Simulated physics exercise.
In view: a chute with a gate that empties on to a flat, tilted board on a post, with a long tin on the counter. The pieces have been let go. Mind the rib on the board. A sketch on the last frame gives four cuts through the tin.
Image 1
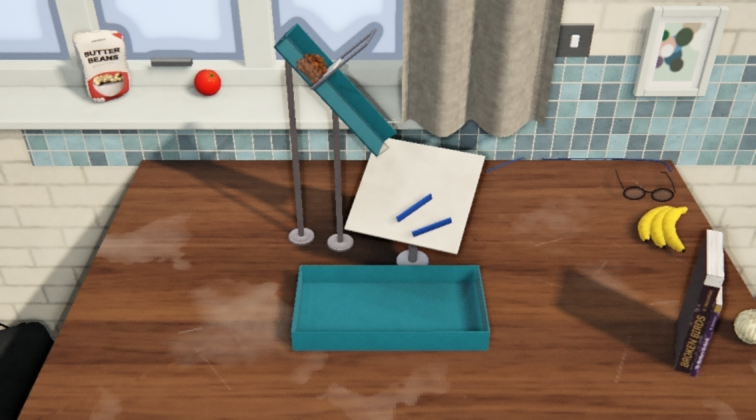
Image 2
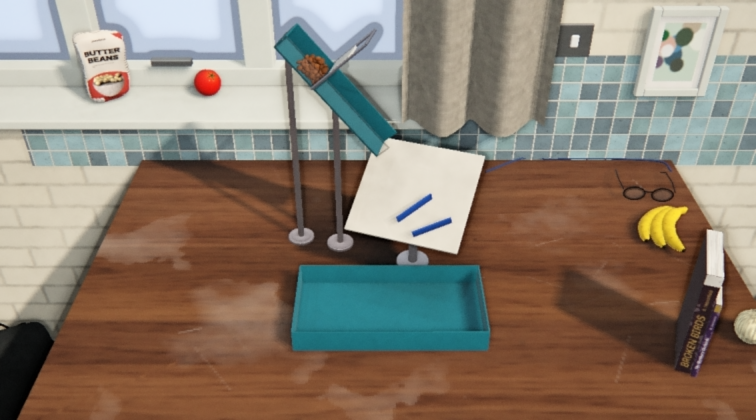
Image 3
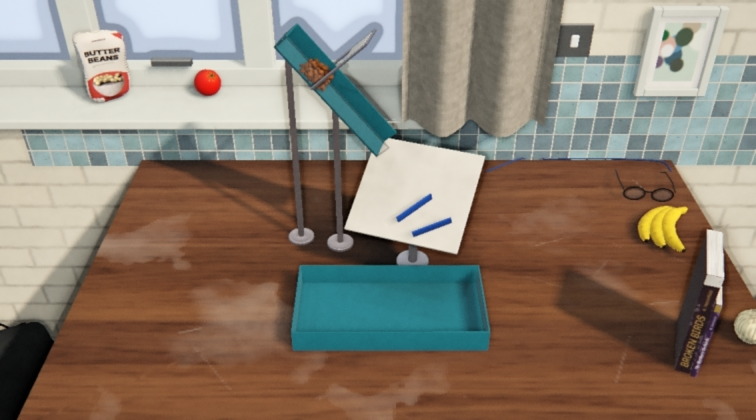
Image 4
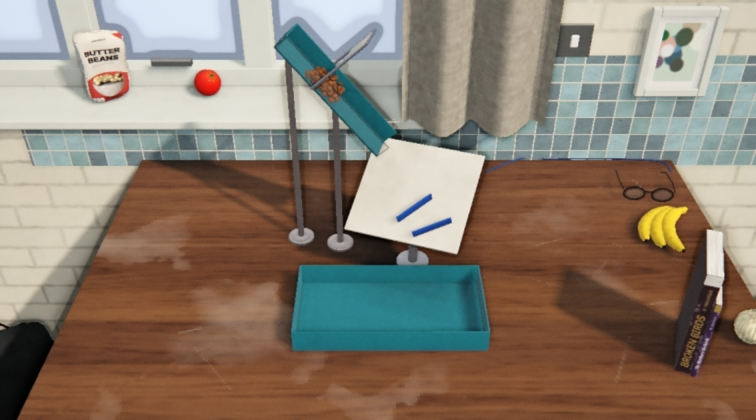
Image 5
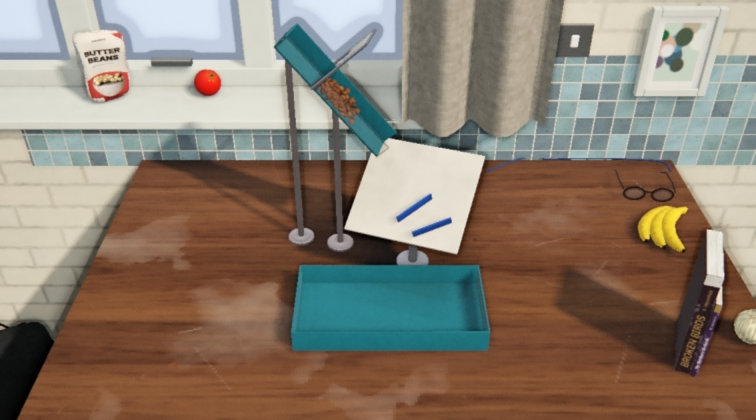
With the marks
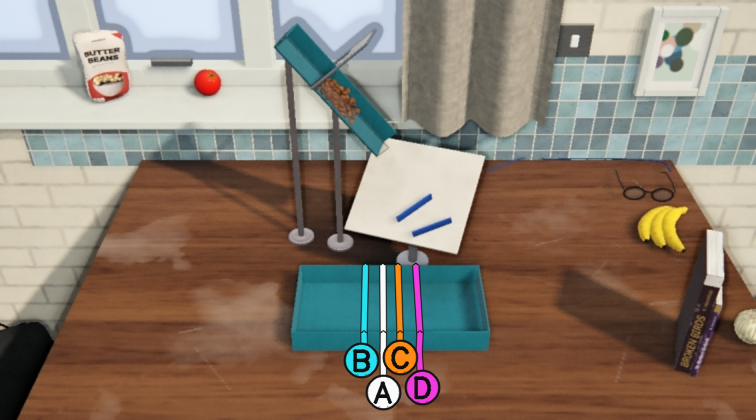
Wooden counter with an empty teal tin and tilted white board, as brown bits start sliding down a sloping teal chute above.
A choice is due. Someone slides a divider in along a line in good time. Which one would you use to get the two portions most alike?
The best line is B.
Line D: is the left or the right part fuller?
More lands on the left.
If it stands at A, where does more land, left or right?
The left side.
On the marked copy, line A crosses the front rim at (383, 332); line B crosses the front rim at (364, 332); line C crosses the front rim at (400, 332); line D crosses the front rim at (419, 332).
Choosing A, of what is caught, most on the left of the divider, about a quarter on the right.
Choosing B, of what is caught, about a third on the left of the divider, about two thirds on the right.
Choosing C, of what is caught, nearly all on the left of the divider, a small part on the right.
Choosing D, of what is caught, nearly all on the left of the divider, a small part on the right.
